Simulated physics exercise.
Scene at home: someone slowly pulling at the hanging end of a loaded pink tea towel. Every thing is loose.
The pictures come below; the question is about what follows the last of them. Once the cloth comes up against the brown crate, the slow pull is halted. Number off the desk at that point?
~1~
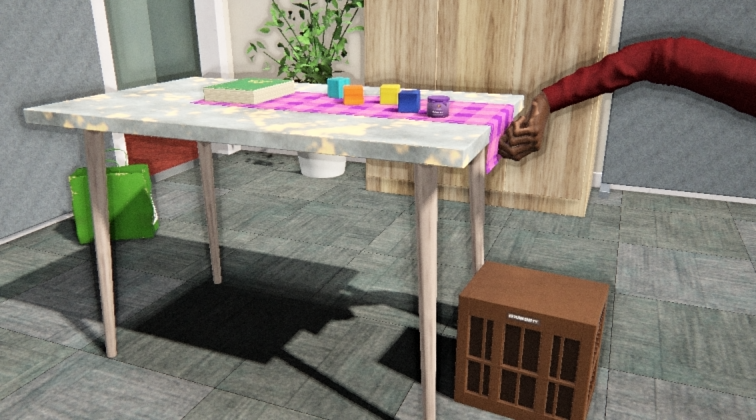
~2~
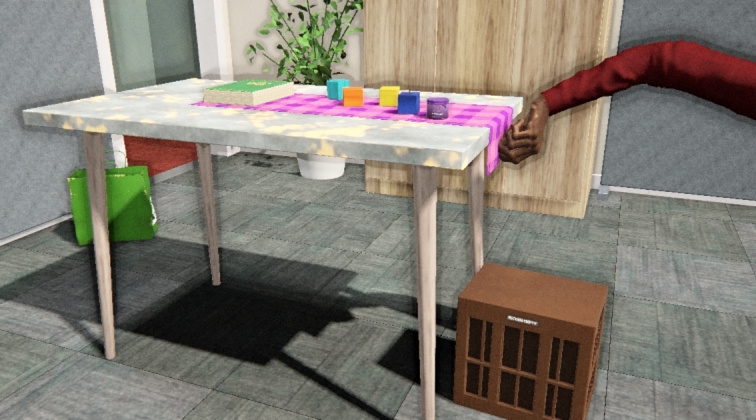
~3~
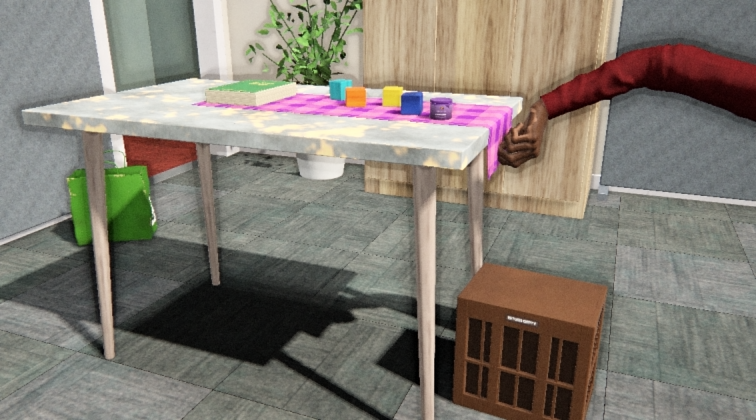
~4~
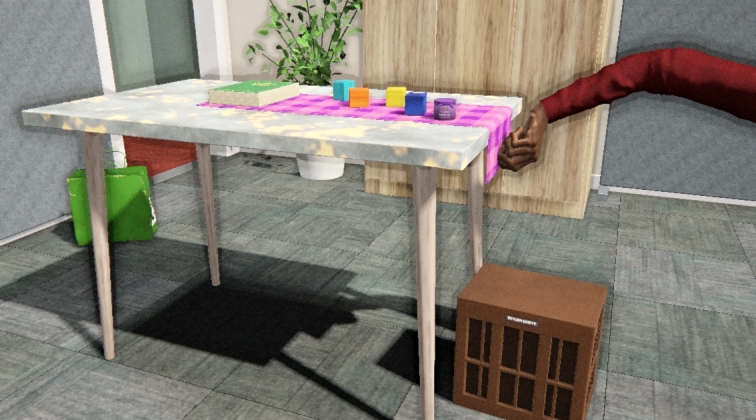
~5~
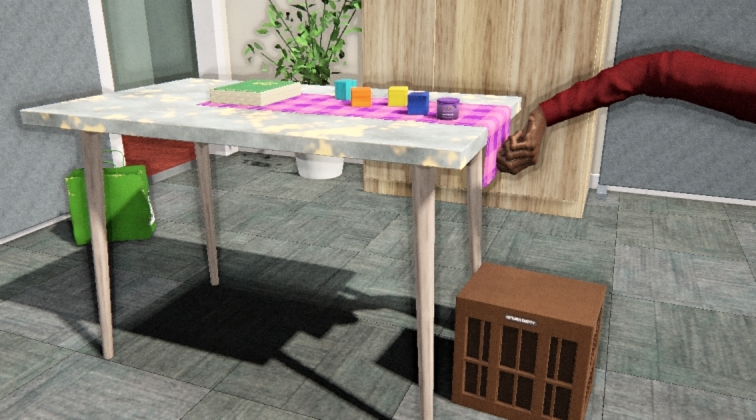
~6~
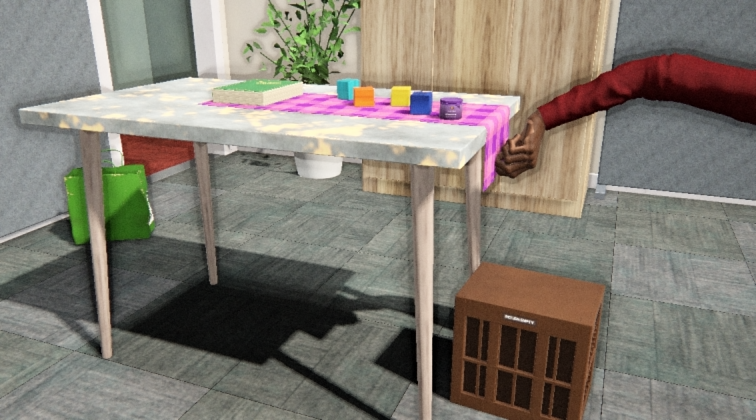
My prediction: Three will come off.
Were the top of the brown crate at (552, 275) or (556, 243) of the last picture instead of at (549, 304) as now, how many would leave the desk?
Counts: 2 / 1.
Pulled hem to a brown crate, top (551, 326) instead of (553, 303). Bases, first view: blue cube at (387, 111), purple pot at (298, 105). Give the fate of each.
Blue cube is gone, purple pot stays.
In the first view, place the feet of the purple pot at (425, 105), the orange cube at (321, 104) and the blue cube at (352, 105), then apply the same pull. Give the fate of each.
Well, the purple pot is dislodged, the orange cube is safe, and the blue cube is safe.
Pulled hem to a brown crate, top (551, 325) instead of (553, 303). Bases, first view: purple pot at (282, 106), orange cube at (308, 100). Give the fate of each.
Observed: Purple pot remains seated; orange cube remains seated.
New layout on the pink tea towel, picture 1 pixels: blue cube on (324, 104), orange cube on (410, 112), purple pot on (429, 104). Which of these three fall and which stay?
Note - blue cube retained, orange cube lost, purple pot lost.
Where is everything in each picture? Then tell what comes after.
Hem (487, 174); purple pot (439, 97); blue cube (410, 91); yellow cube (390, 86); orange cube (353, 87); turquoise cube (338, 79); top of the crate (553, 303), in the first frame.
Hem (487, 176); purple pot (438, 99), in the second frame.
Hem (488, 180); blue cube (412, 93), in the third frame.
Hem (485, 184); yellow cube (396, 89); top of the crate (551, 305), in the fourth frame.
Hem (482, 187); orange cube (361, 88), in the fifth frame.
Hem (483, 191); purple pot (451, 99); blue cube (422, 93); yellow cube (401, 88); orange cube (364, 88); turquoise cube (348, 80), in the sixth frame.
Soon after, hem near (494, 222); purple pot gone.
Then, hem near (494, 260); purple pot and blue cube gone.
Further on, hem on the crate; purple pot, blue cube and yellow cube gone.
At rest, hem on the crate; purple pot, blue cube and yellow cube gone. It carries off three.
